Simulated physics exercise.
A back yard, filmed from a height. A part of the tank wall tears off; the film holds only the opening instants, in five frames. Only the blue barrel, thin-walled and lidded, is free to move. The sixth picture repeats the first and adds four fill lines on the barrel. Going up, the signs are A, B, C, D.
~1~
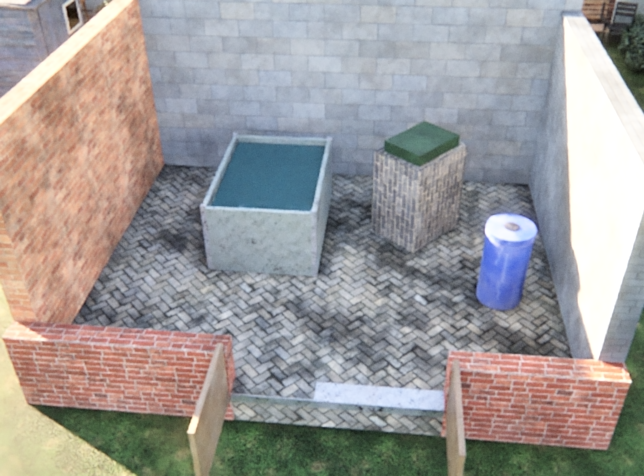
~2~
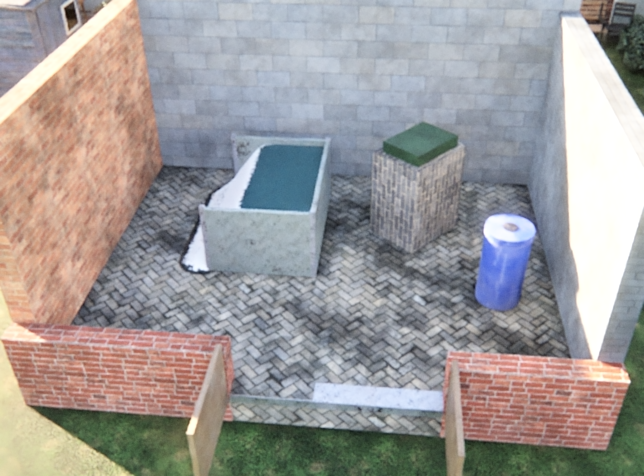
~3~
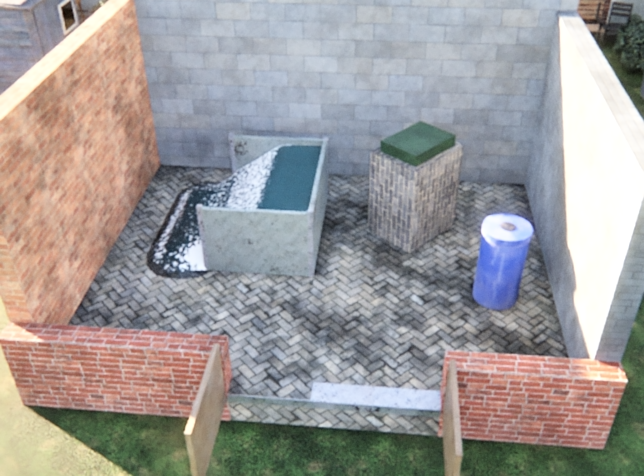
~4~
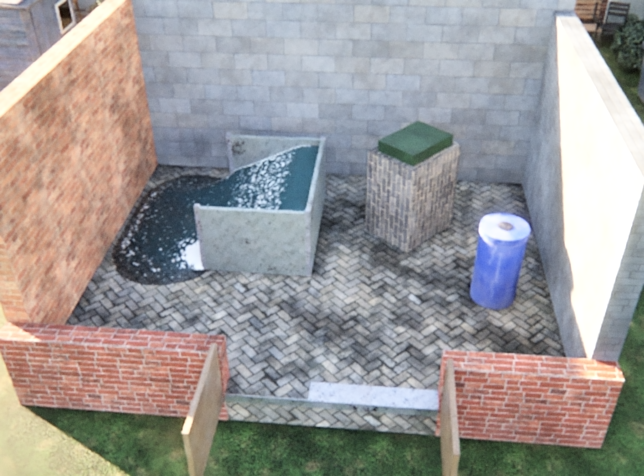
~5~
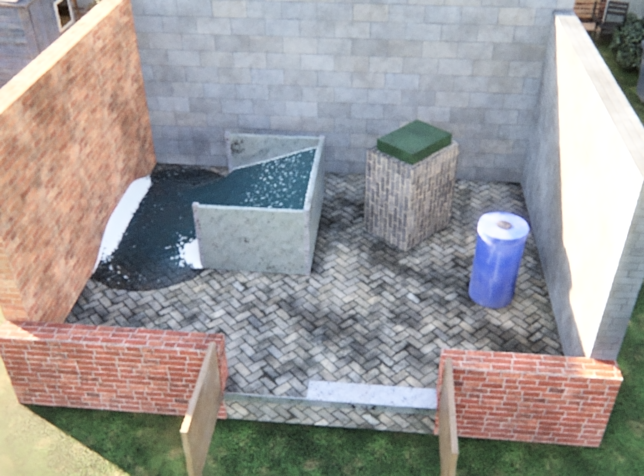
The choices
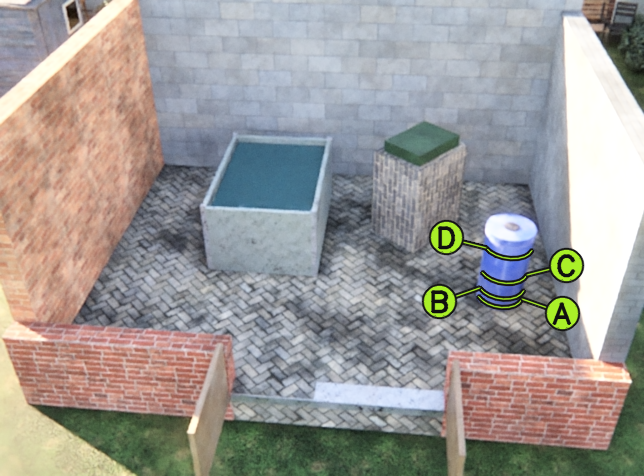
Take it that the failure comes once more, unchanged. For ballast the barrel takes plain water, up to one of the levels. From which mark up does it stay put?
The limit is B.
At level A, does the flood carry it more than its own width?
Yes.
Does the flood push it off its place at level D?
No.
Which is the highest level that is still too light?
That is level A.
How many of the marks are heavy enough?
Three.
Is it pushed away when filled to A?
Yes.
In lime, A at (501, 307); B at (503, 299); C at (506, 283); D at (510, 258); from the bottom up A, B, C, D.
With A, it is pushed about twice its own width away.
With B, it does not move.
With C, it does not move.
With D, it does not move.
